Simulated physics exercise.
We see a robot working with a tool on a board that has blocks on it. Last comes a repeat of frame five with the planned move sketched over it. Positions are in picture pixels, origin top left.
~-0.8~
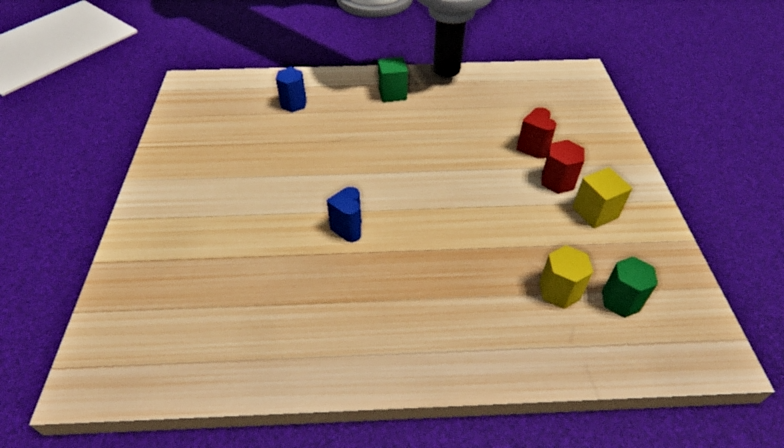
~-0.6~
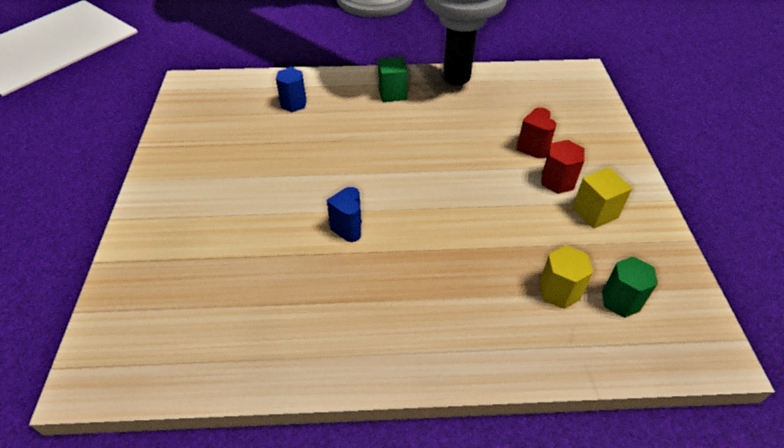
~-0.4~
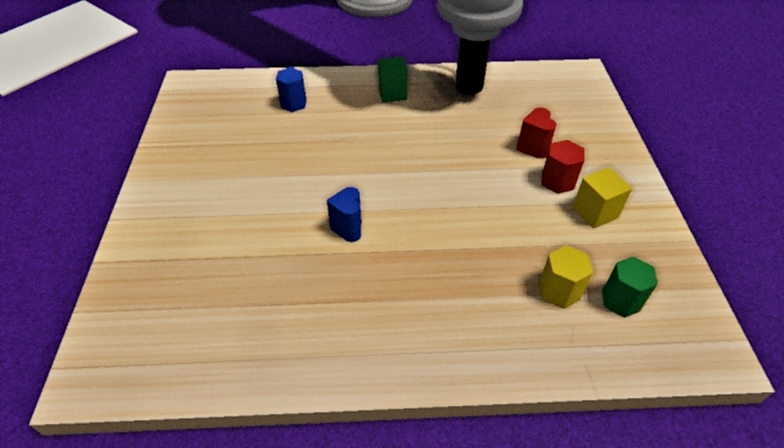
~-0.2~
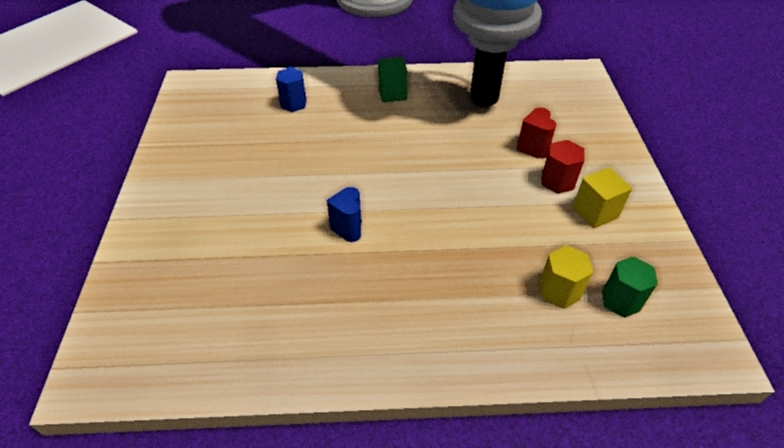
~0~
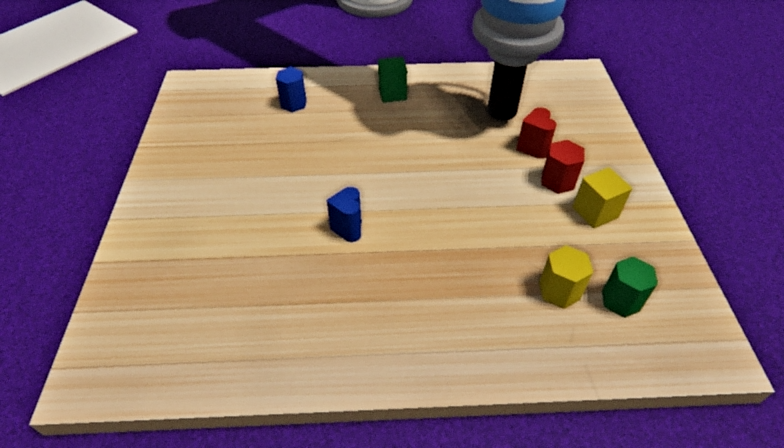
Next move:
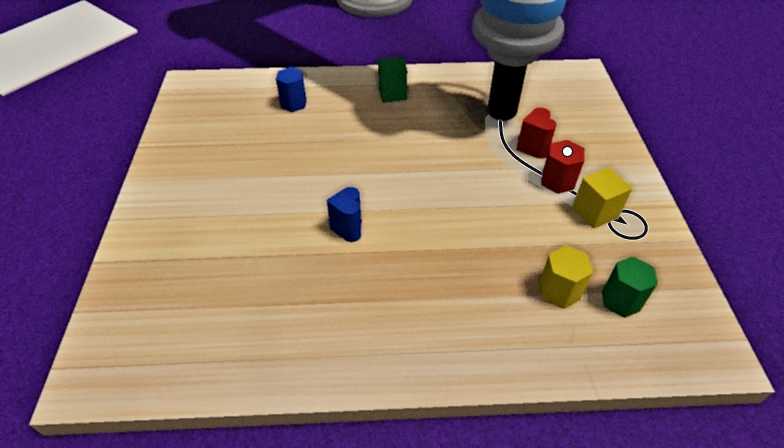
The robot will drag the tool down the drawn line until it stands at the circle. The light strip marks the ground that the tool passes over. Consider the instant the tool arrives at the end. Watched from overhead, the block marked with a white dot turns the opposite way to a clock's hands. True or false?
It is false.
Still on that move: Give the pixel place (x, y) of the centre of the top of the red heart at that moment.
My prediction: (563, 127).
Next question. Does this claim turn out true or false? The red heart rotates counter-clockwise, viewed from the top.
That statement is accurate.
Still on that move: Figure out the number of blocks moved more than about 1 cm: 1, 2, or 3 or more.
I'm going with three or more.
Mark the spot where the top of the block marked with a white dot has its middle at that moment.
The top centre is at (677, 218).
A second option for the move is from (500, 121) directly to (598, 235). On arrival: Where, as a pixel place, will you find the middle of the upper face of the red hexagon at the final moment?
When the path ends, it will be at (649, 225).
Path on the board, from (500, 121) over (517, 158) and (569, 190) to (628, 224); the dot is on the red hexagon.
On the path given first. One third of the way, tool (519, 150); red heart (554, 125), turned 60° anticlockwise.
Two thirds of the way, tool (572, 182); red heart (563, 127), turned 80° anticlockwise; red hexagon (615, 177); yellow square block (636, 202).
At the end, tool (632, 216); red heart (563, 127), turned 80° anticlockwise; red hexagon (677, 218), turned 20° clockwise; yellow square block (686, 248), turned 30° clockwise.
